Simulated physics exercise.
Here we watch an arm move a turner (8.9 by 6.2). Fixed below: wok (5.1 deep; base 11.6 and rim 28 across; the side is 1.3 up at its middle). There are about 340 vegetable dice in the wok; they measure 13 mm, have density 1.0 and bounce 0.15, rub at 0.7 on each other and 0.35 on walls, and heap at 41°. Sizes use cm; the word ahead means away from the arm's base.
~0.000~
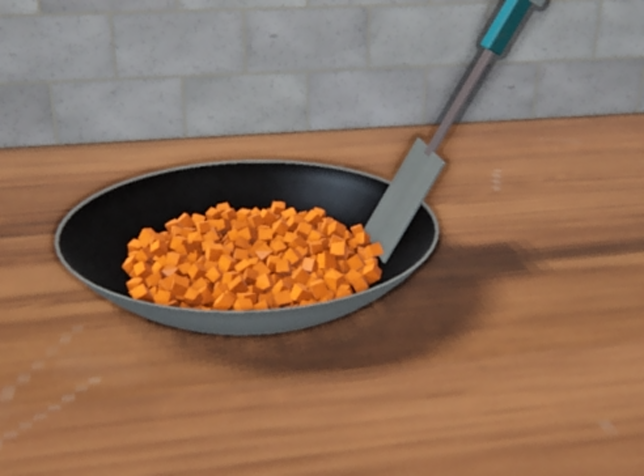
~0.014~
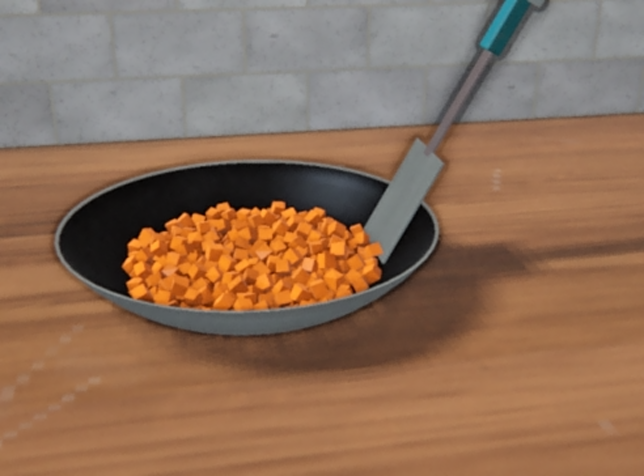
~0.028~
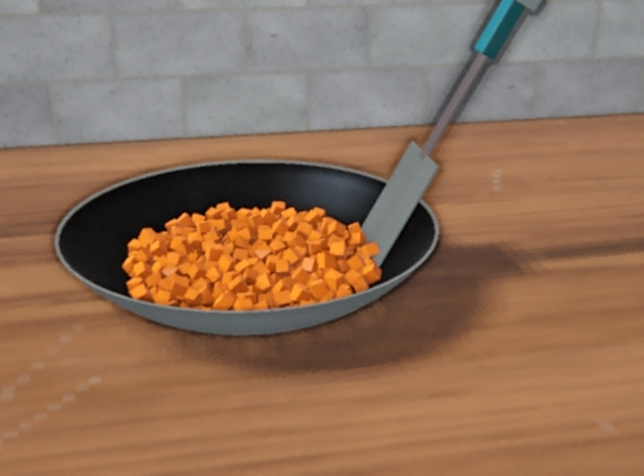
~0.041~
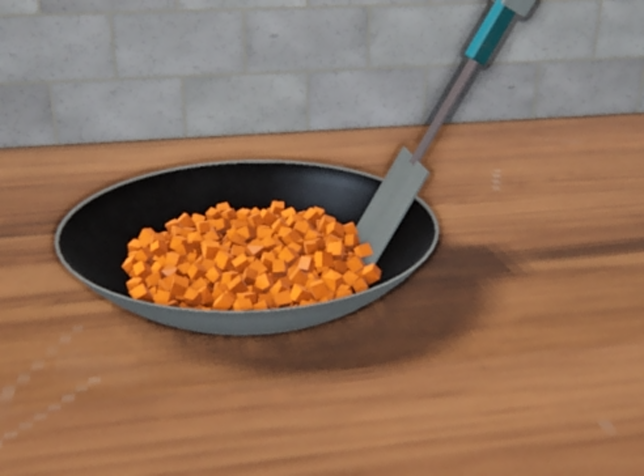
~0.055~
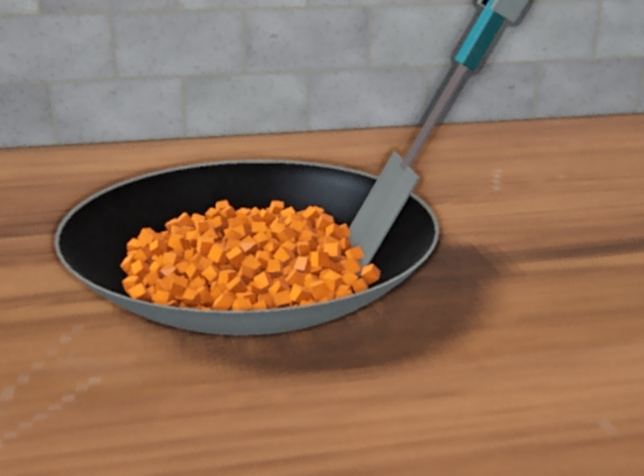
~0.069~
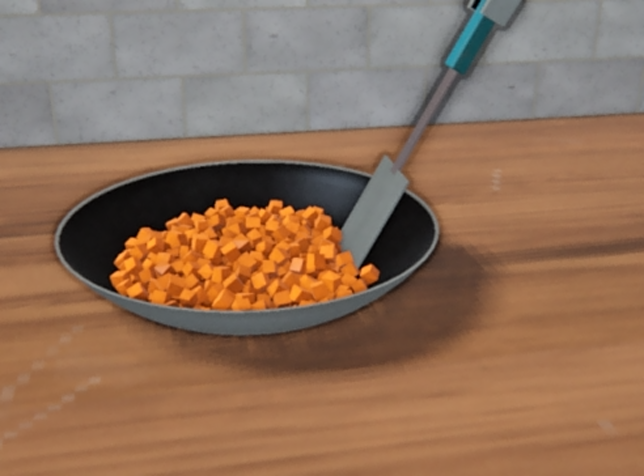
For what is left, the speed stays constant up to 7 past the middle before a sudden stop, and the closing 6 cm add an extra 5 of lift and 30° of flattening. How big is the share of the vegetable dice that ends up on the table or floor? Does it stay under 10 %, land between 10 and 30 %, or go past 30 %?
It stays under 10 %.
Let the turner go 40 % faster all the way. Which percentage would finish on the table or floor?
5 %.
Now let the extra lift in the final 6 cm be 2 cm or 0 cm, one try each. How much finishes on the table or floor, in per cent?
Close to 10 and 10 percent respectively.
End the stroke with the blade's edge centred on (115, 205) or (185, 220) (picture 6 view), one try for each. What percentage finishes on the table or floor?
15 % and 0 %.
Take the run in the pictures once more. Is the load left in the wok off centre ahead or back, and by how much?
About 5.0 centimetres ahead.
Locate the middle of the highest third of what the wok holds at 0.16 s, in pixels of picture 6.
I'd point to about (166, 254).
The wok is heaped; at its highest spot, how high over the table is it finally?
Top of the heap: Roughly 7.0 cm above the table top.
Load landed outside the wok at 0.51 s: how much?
I'd put it at around 5 per cent.
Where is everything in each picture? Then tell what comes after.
In the first frame, the turner top edge at (431, 150), sloping 61°; upper third of the load around (240, 252), from x 130 to 375, top at y 210; 341 in the wok.
In the second frame, the turner top edge at (430, 150), sloping 61°; upper third of the load around (240, 252), from x 130 to 375, top at y 210.
In the third frame, the turner top edge at (425, 154), sloping 61°; upper third of the load around (244, 252), from x 130 to 370, top at y 210.
In the fourth frame, the turner top edge at (416, 159), sloping 61°; upper third of the load around (247, 251), from x 130 to 370, top at y 210.
In the fifth frame, the turner top edge at (406, 164), sloping 61°; upper third of the load around (244, 250), from x 130 to 370, top at y 210.
In the sixth frame, the turner top edge at (397, 168), sloping 61°; upper third of the load around (231, 253), from x 120 to 370, top at y 210; 341 in the wok.
After 0.16 s, sloping 61°, highest piece 6 above the table; 341 in the wok.
After 0.26 s, sloping 50°, highest piece 7 above the table; 338 in the wok, 3 on the blade or in flight.
After 0.51 s, sloping 31°, highest piece 7 above the table; 331 in the wok, 9 on the table or floor, 1 on the blade or in flight.
After 1.56 s, sloping 31°, highest piece 7 above the table; 331 in the wok, 10 on the table or floor.
In the end, 331 in the wok, 10 on the table or floor. That is 3 % on the table or floor.
